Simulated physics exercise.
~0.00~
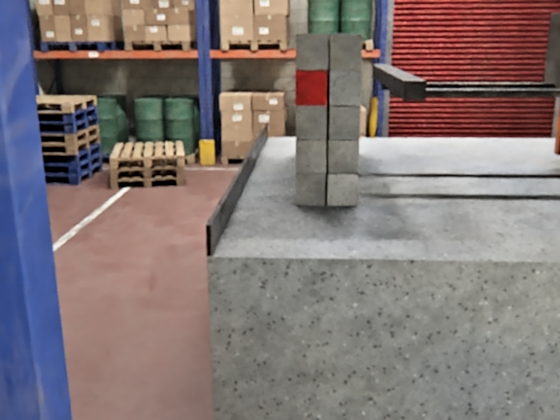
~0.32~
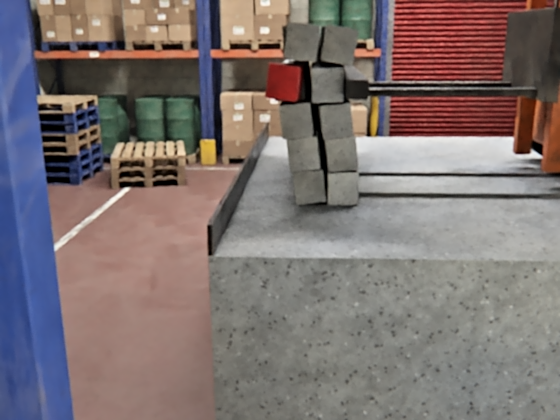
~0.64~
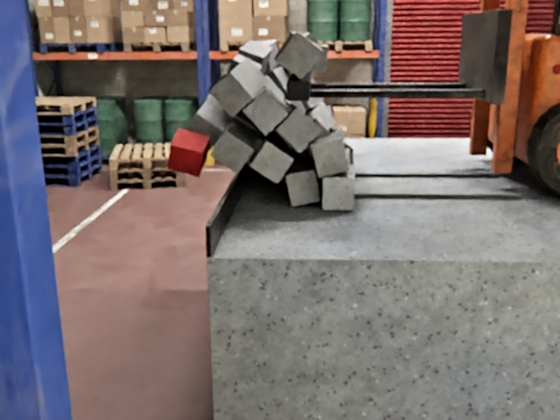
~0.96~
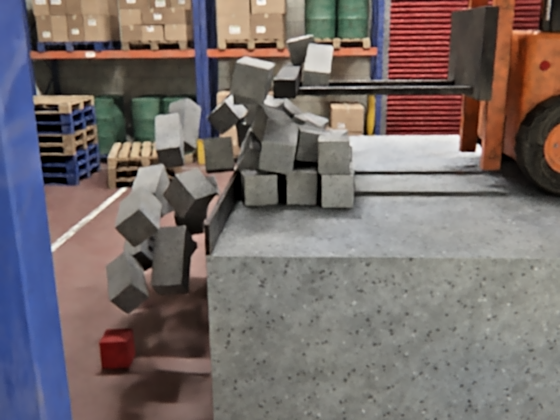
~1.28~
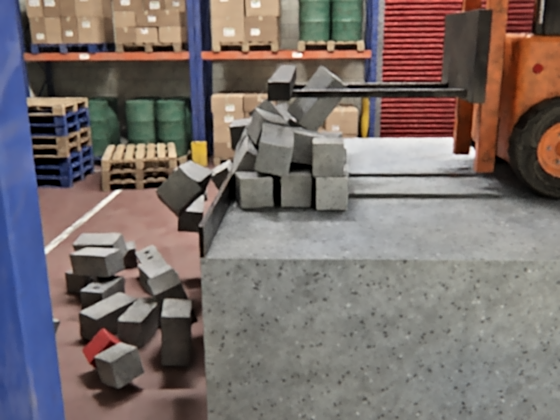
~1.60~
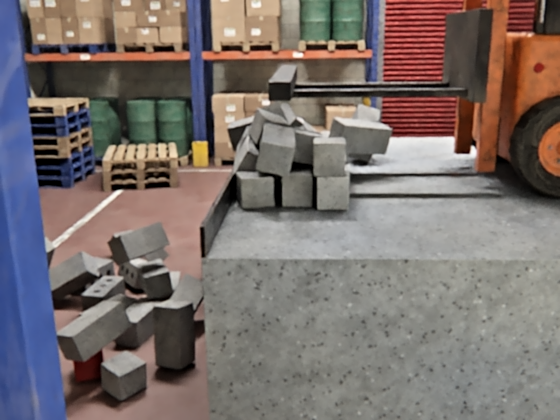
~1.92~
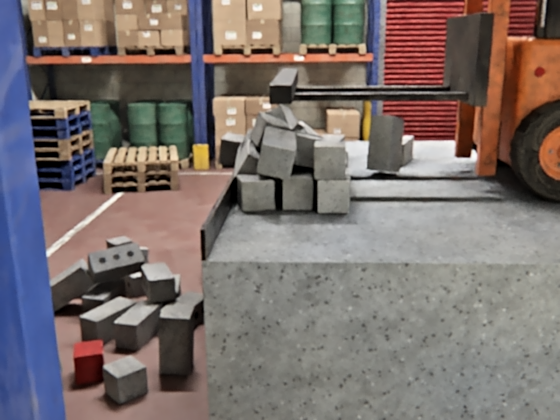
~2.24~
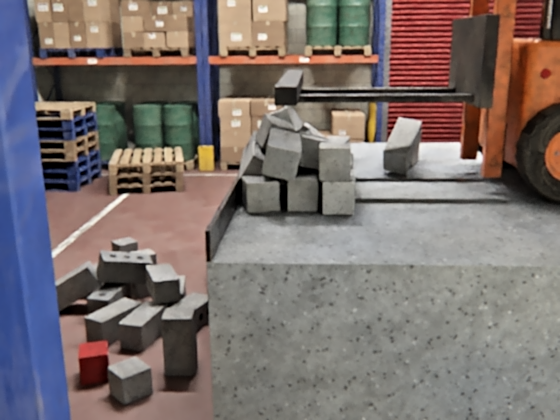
In a warehouse, a lift truck's beam topples stacked blocks, spilling many onto the floor below.
